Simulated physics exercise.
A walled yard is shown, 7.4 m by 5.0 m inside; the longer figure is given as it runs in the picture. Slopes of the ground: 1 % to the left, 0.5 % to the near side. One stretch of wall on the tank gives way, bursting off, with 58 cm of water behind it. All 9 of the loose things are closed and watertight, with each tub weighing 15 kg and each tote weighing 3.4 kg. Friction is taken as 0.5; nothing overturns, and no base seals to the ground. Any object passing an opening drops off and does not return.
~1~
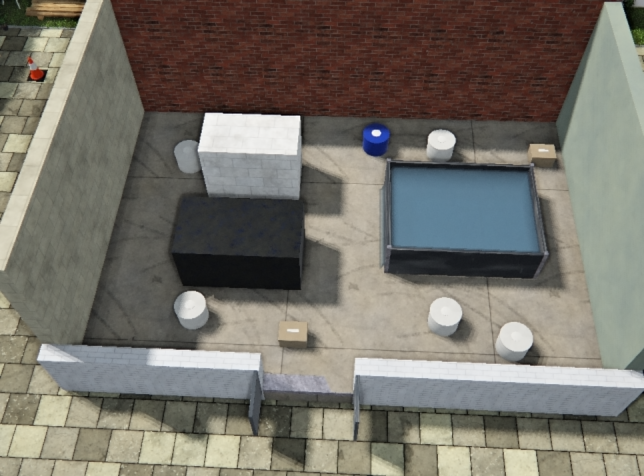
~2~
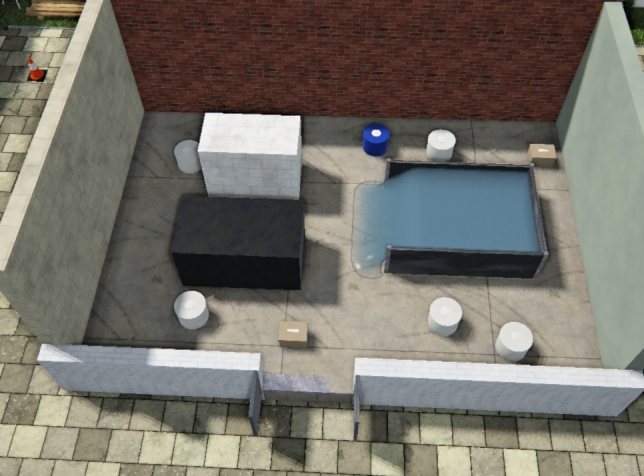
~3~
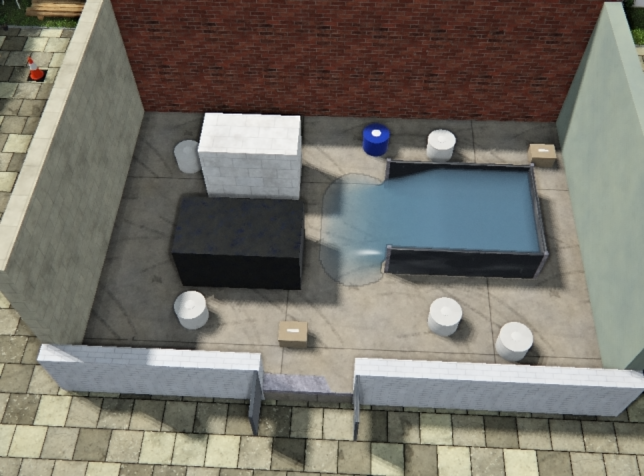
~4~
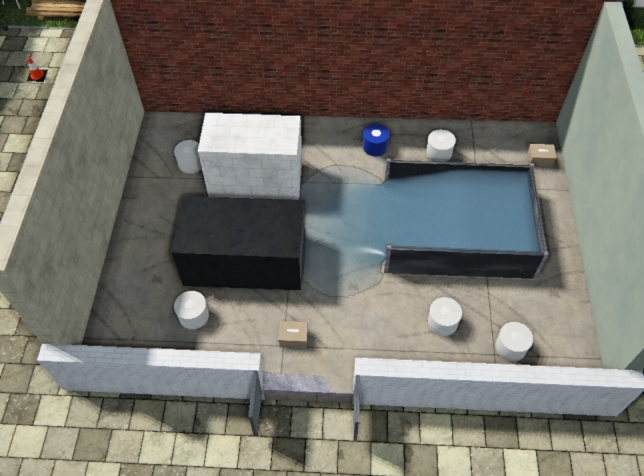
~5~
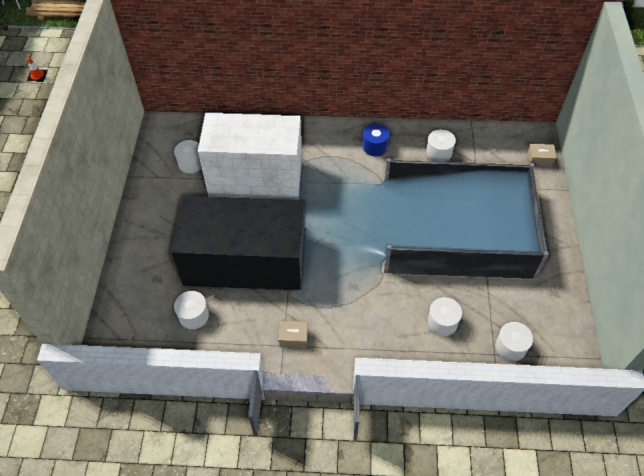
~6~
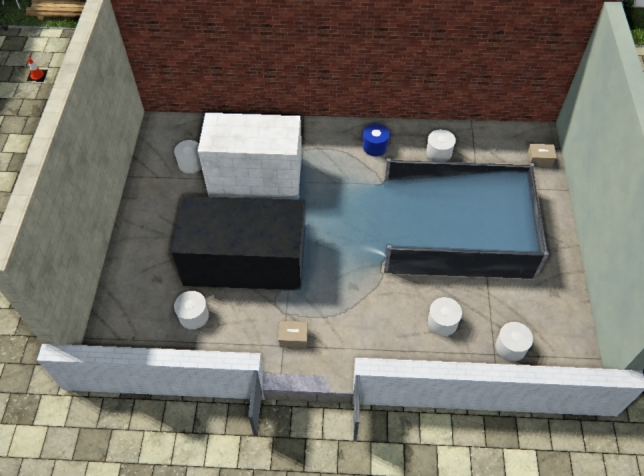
In this clip, the left side of a dark-walled tank in a walled yard opens, and water pours out leftward across the floor, reaches the black block and spreads around it, while the tubs and boxes stay still.
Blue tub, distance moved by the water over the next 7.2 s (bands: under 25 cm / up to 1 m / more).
The move is negligible.
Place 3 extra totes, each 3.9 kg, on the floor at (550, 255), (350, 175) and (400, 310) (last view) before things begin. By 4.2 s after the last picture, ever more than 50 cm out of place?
Taking them in order: Not far enough, far enough and not far enough.
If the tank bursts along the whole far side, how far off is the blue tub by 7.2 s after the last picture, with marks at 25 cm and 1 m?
What happens next is that the blue tub gets swept a long way.
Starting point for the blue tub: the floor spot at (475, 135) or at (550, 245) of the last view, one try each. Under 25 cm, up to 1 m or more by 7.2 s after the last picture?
I'd expect that it remains where it was first and remains where it was second.
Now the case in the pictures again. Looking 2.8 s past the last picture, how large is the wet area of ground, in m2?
At that time the wet patch spans about 24 m2.
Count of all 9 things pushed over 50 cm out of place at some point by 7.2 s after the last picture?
That comes to 3.
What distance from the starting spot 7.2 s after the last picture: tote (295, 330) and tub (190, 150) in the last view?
In that order: Washed out, 250 cm.
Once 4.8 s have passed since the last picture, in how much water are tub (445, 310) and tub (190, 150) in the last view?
Some 2 cm at the first, some 11 cm at the second.
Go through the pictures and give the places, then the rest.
The first picture shows the blue tub at (377, 133) rests on the ground; 3.4 m2 under water; 0 of 9 have shifted.
The second picture shows the blue tub at (377, 133) rests on the ground; 4.2 m2 under water; 0 of 9 have shifted.
The third picture shows the blue tub at (377, 133), on the bottom; water covers 5.3 m2; 0 of 9 have shifted.
The fourth picture shows the blue tub at (377, 133), on the bottom; 6.5 m2 under water; 0 of 9 have shifted.
The fifth picture shows the blue tub at (377, 133), on the bottom; 7.4 m2 under water; 0 of 9 have shifted.
The sixth picture shows the blue tub at (377, 133) rests on the ground; 8.2 m2 under water; 0 of 9 have shifted.
Then, 0.9 s after the last picture the blue tub is near (377, 133), 0.0 m from its start, aground; 1 of 9 are out; 0 afloat.
Then, 2.8 s after the last picture the blue tub is near (377, 133), 0.0 m from its start, aground; 1 of 9 are out; 0 afloat.
Then, 4.8 s after the last picture the blue tub is near (377, 133), 0.0 m from its start, aground; 1 of 9 are out; 1 afloat.
Then, 7.2 s after the last picture the blue tub is near (377, 133), 0.0 m from its start, aground; 1 of 9 are out; 1 afloat.
